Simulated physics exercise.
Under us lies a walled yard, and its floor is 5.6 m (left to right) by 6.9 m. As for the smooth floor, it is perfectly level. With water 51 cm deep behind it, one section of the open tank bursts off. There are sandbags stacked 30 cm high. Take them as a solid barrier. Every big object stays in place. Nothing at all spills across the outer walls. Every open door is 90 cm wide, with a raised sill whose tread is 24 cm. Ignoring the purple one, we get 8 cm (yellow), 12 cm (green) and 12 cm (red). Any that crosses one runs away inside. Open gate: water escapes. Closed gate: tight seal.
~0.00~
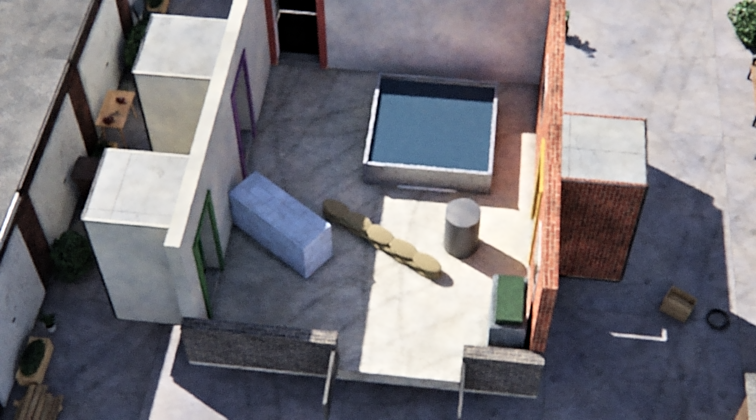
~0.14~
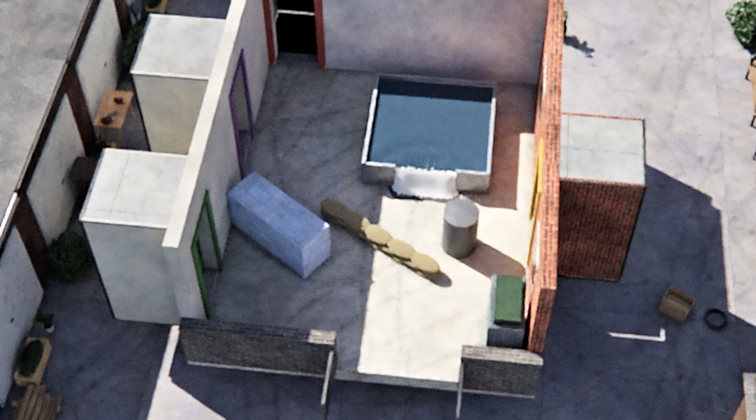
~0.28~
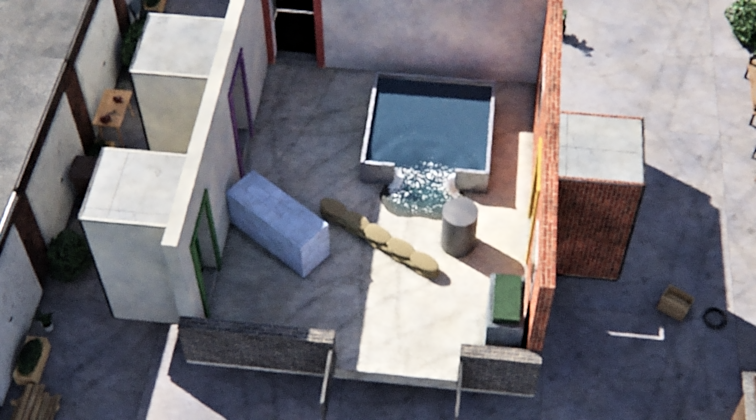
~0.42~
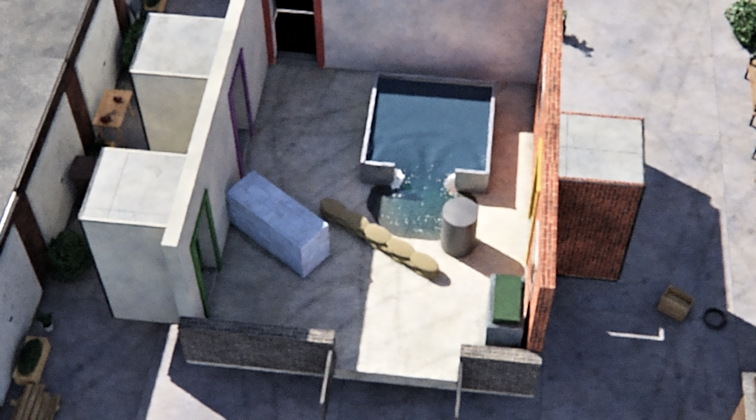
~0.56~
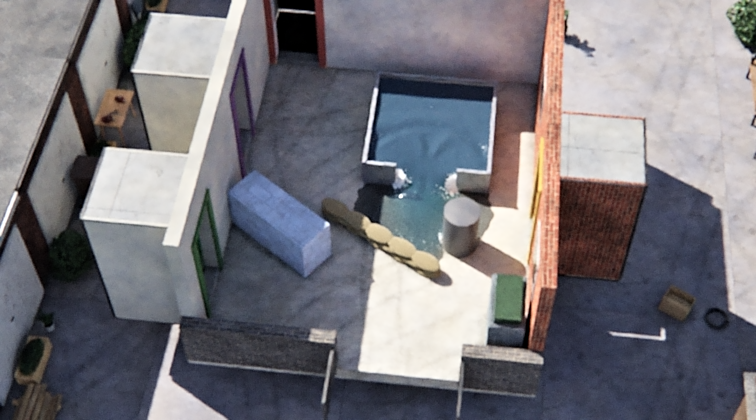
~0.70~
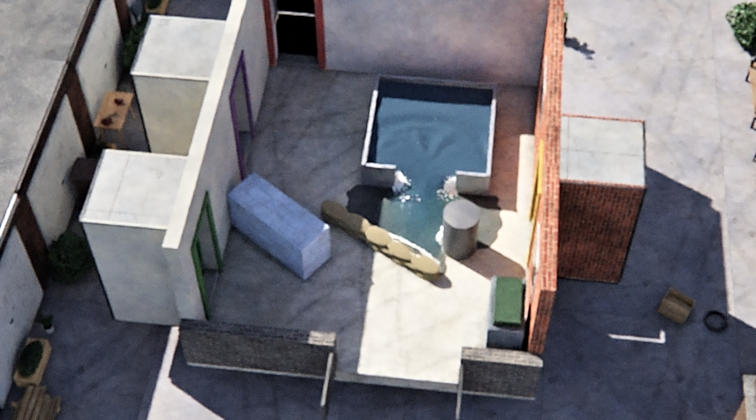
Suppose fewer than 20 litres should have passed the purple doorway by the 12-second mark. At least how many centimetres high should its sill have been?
I would say at least 7.5 cm.
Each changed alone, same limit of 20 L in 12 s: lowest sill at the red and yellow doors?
Some 9.5 cm for red, some 13.5 cm for yellow.
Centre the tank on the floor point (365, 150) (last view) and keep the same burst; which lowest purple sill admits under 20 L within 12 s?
At least roughly 7.5 cm high.
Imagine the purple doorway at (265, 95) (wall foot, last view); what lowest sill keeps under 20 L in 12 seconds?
It needs about 7.5 cm.
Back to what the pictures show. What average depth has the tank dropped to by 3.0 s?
Around 29 cm deep on average.
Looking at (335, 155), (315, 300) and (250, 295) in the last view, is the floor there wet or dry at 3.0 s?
So the three spots come out swamped, spared, spared, in that order.
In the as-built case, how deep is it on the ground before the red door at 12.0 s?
10.5 cm.
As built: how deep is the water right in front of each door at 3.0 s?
Depths in cm: Yellow 16, green 0, purple 2, red 0.
After 1.4 s water covers 15 % of the floor, deepest (40 cm) near (411, 254); it has not reached the purple door.
After 3.0 s water covers 45 % of the floor, deepest (32 cm) near (411, 254); 2 cm at the purple door, 0 litres in over its 26 cm sill.
After 12.0 s water covers 90 % of the floor, deepest (14 cm) near (234, 215); 9 cm at the purple door, 0 litres in over its 26 cm sill.
At the purple door as built, the water arrived by 3.0 s and peaked near 12 cm at 4.8 s.
With a sill of 6 cm, 47 litres would have come in within the 12 s; with 9.5 cm, 3 litres. So under 20 litres takes about 7.5 cm.
